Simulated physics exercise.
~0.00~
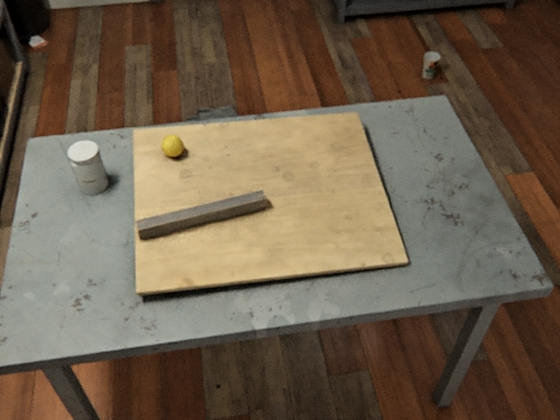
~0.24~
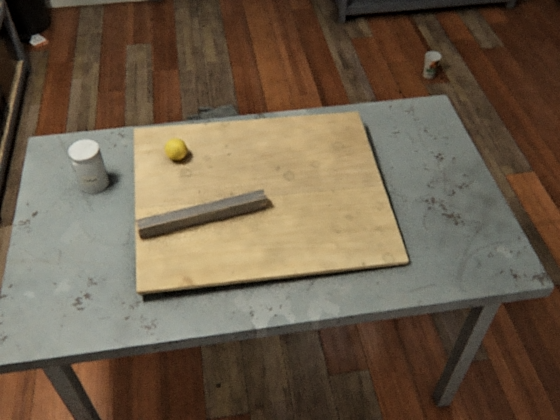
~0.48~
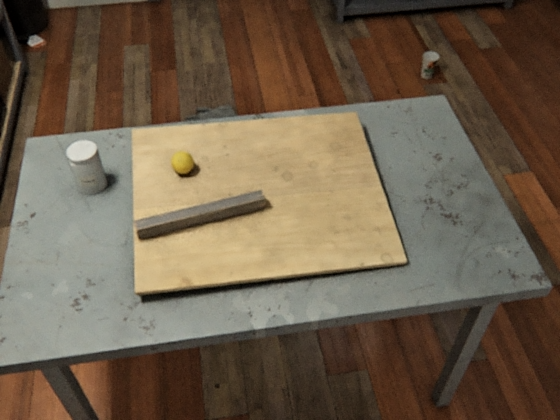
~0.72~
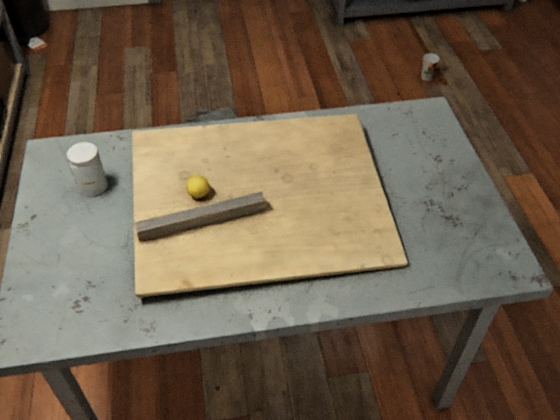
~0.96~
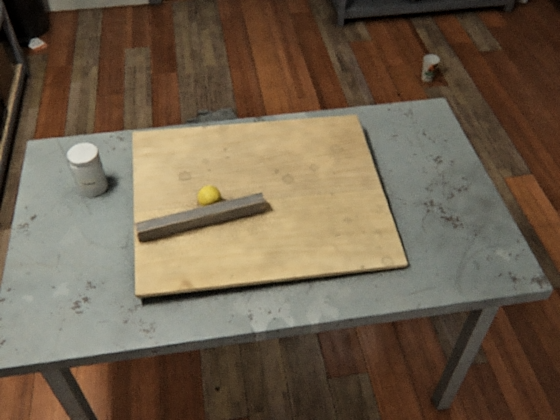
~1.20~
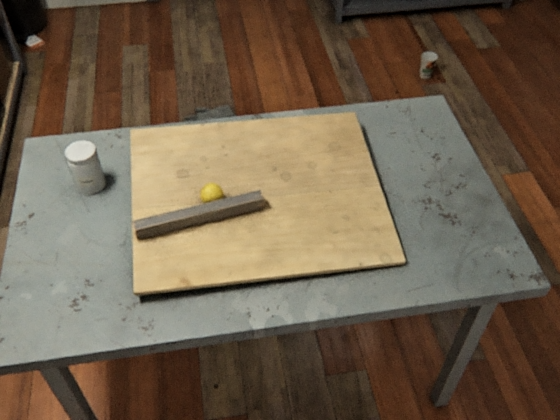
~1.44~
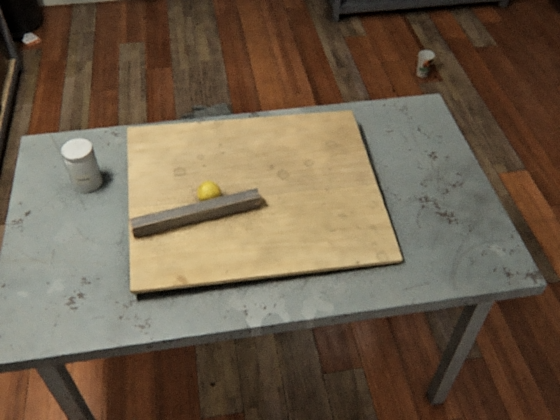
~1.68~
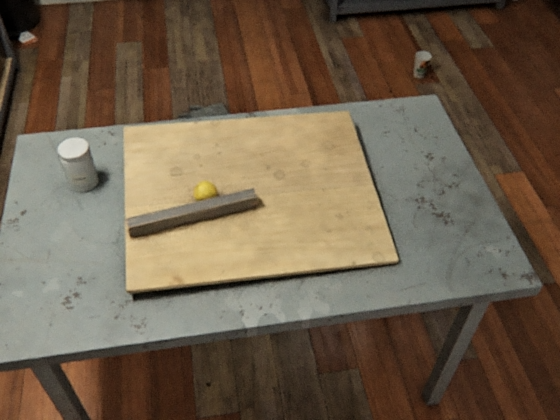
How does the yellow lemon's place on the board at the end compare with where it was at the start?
It starts near the upper left corner of the board, and at the end it sits lower and further right, against the upper side of the grey bar.
